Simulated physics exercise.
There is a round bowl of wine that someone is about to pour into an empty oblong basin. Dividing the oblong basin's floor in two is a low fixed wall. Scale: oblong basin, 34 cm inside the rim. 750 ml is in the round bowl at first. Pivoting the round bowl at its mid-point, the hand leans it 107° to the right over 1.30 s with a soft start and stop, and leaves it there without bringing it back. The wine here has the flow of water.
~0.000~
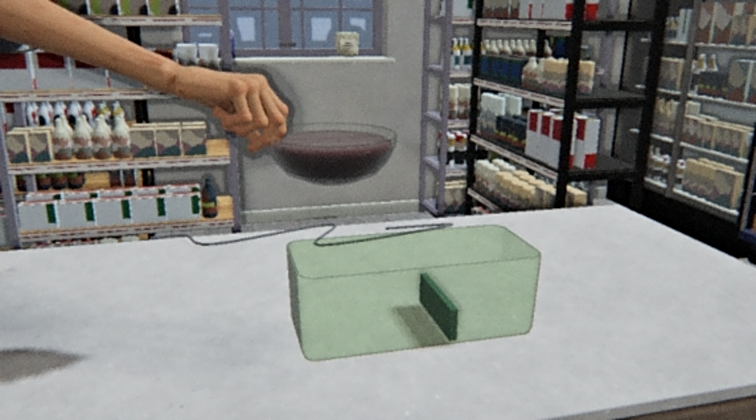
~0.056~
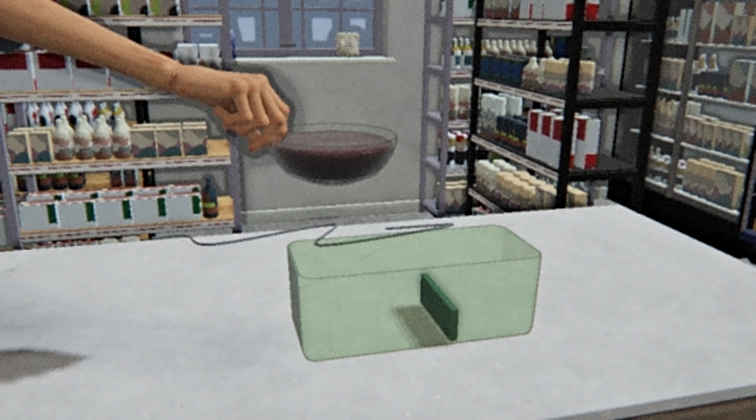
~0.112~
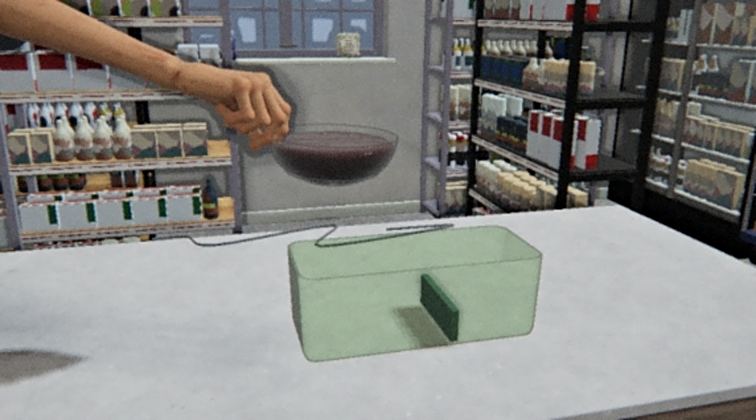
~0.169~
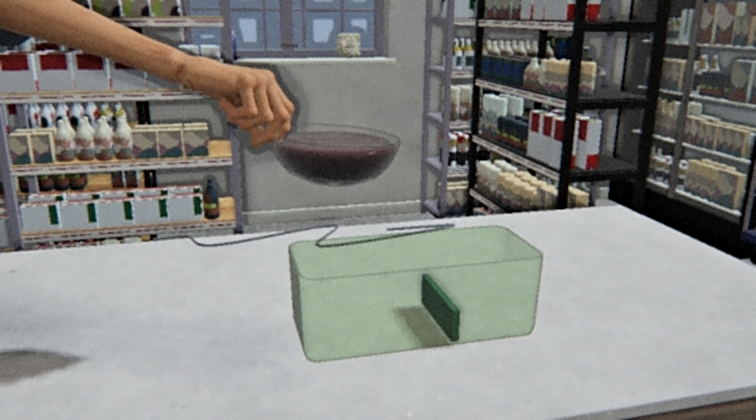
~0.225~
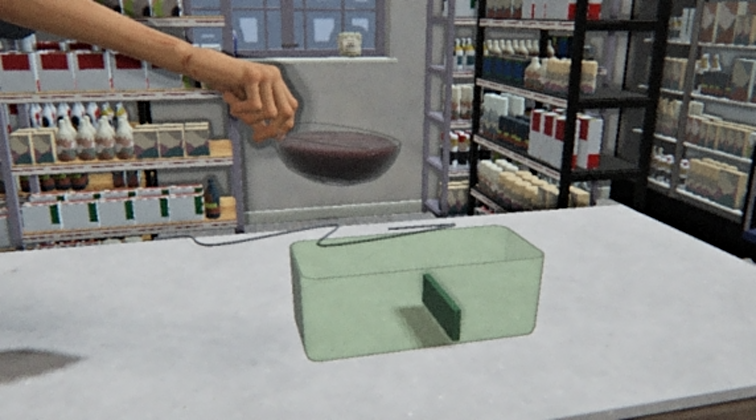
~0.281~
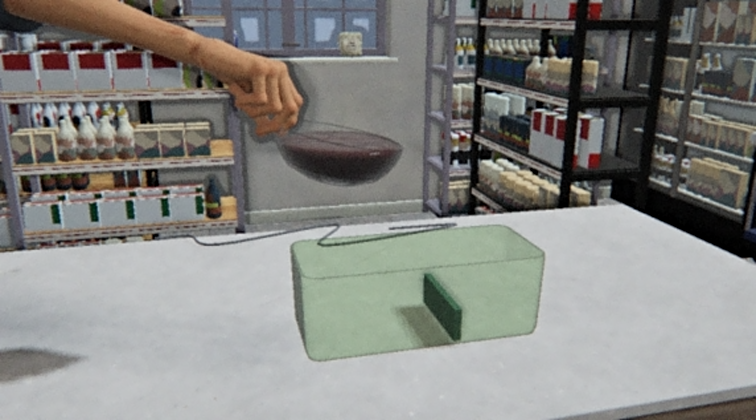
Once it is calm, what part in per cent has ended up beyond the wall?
About 45 per cent ends up there.
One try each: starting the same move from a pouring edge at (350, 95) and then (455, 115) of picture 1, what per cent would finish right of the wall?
I'd expect close to 5 per cent and then close to 80 per cent.
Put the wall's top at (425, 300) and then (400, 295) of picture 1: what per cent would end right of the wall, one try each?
I'd say 65 percent on the first go, 85 percent on the next.
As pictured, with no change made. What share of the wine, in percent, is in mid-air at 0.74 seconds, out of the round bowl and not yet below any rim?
36 per cent.
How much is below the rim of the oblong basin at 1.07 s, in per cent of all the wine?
About 98 per cent.
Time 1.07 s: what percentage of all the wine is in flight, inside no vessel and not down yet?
Roughly 2 per cent.
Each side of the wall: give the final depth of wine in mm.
Left part: About 14 mm; right part: About 20 mm.
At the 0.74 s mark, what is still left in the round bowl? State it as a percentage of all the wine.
Roughly 26 percent.
Then, 0.74 s in, the tilt is 65° and 26 per cent is still to pour, 13 is left of the wall and 25 right of it.
Then, 1.07 s in, the tilt is 99° and 0 per cent is still to pour, 53 is left of the wall and 45 right of it.
Then, 1.42 s in, the tilt is 107° and 0 per cent is still to pour, 54 is left of the wall and 45 right of it.
Then, 1.80 s in, the tilt is 107° and 0 per cent is still to pour, 54 is left of the wall and 45 right of it.
Finally, 54 per cent lies left of the wall, 45 right of it and 1 outside.
